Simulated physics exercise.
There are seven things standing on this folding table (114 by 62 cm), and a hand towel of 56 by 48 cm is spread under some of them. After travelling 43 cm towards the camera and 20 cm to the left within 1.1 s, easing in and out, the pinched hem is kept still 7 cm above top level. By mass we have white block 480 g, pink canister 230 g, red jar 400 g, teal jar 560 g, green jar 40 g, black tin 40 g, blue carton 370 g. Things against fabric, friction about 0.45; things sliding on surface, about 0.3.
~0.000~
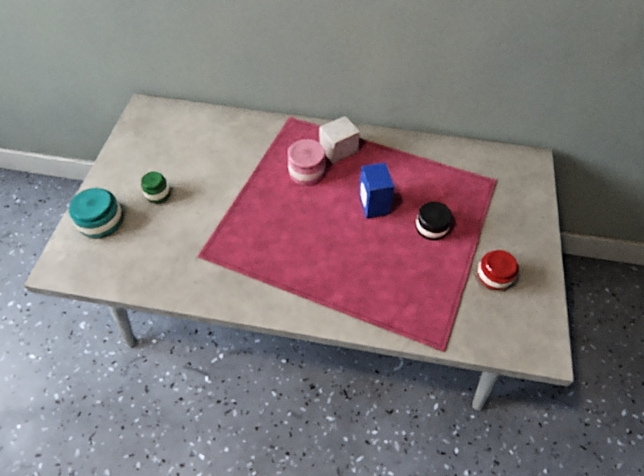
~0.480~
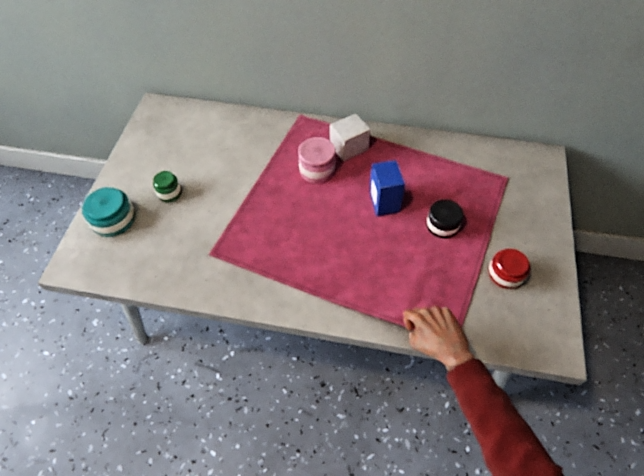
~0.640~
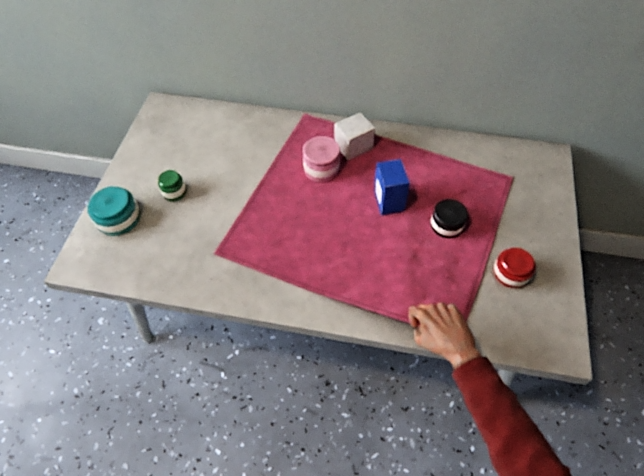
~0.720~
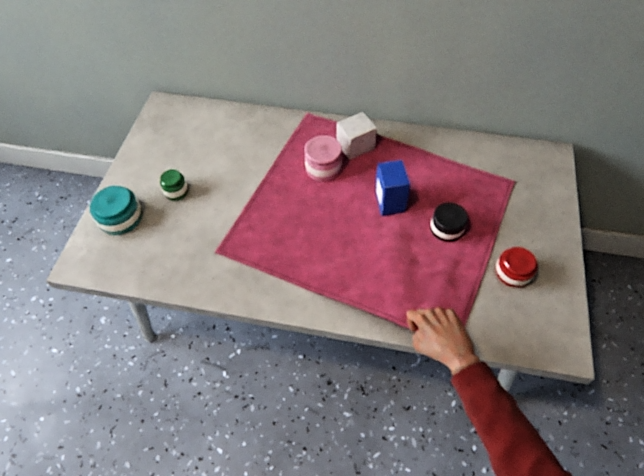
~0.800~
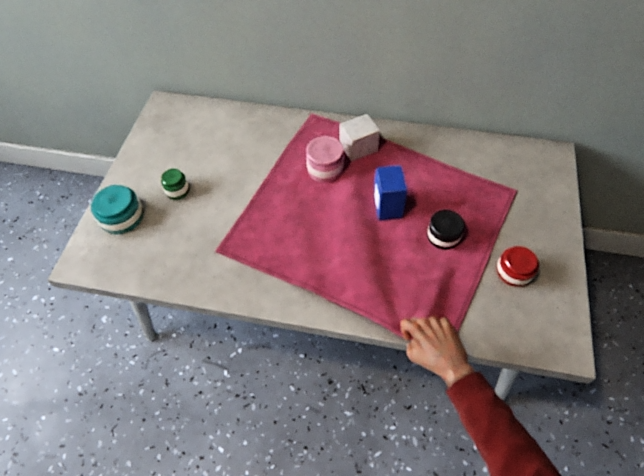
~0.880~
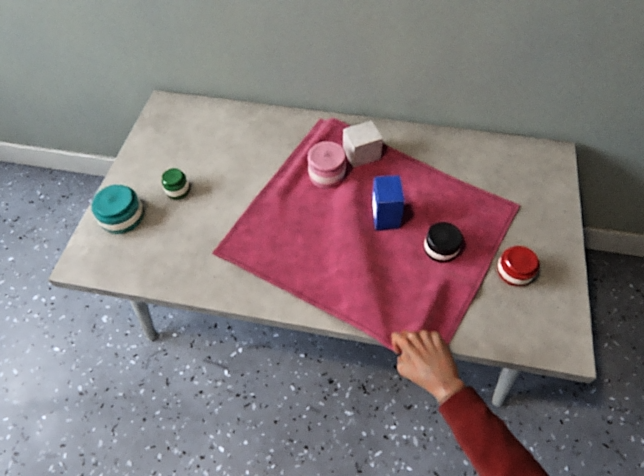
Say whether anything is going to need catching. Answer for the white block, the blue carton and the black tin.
White block: Yes, it falls; blue carton: Yes, it falls; black tin: Yes, it falls.
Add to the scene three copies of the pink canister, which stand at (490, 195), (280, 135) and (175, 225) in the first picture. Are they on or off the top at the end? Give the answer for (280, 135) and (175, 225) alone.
Log, listed order - kept / kept.
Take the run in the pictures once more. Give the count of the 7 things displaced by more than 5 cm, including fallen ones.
That comes to 4 of the things.
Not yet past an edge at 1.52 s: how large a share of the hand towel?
Around 30 percent.
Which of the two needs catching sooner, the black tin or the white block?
First: Black.
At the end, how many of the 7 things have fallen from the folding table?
After counting, the figure is 4.
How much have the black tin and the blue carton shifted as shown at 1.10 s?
The black tin is about 20 cm off and the blue carton about 20 cm.
At 1.1 s, 80 % of the hand towel is still over the top; black tin 21 cm off its start, blue carton 18 cm off its start, white block 15 cm off its start.
At 1.3 s, 60 % of the hand towel is still over the top; black tin 35 cm off its start, blue carton 30 cm off its start, white block 27 cm off its start.
At 1.5 s, 30 % of the hand towel is still over the top; black tin over the edge, blue carton on its side, 43 cm off its start at (371, 375), white block 39 cm off its start at (364, 262).
At 1.7 s, 20 % of the hand towel is still over the top; black tin over the edge, blue carton over the edge, white block 47 cm off its start.
At 3.3 s, 0 % of the hand towel is still over the top; white block over the edge, black tin over the edge, blue carton over the edge, pink canister over the edge.
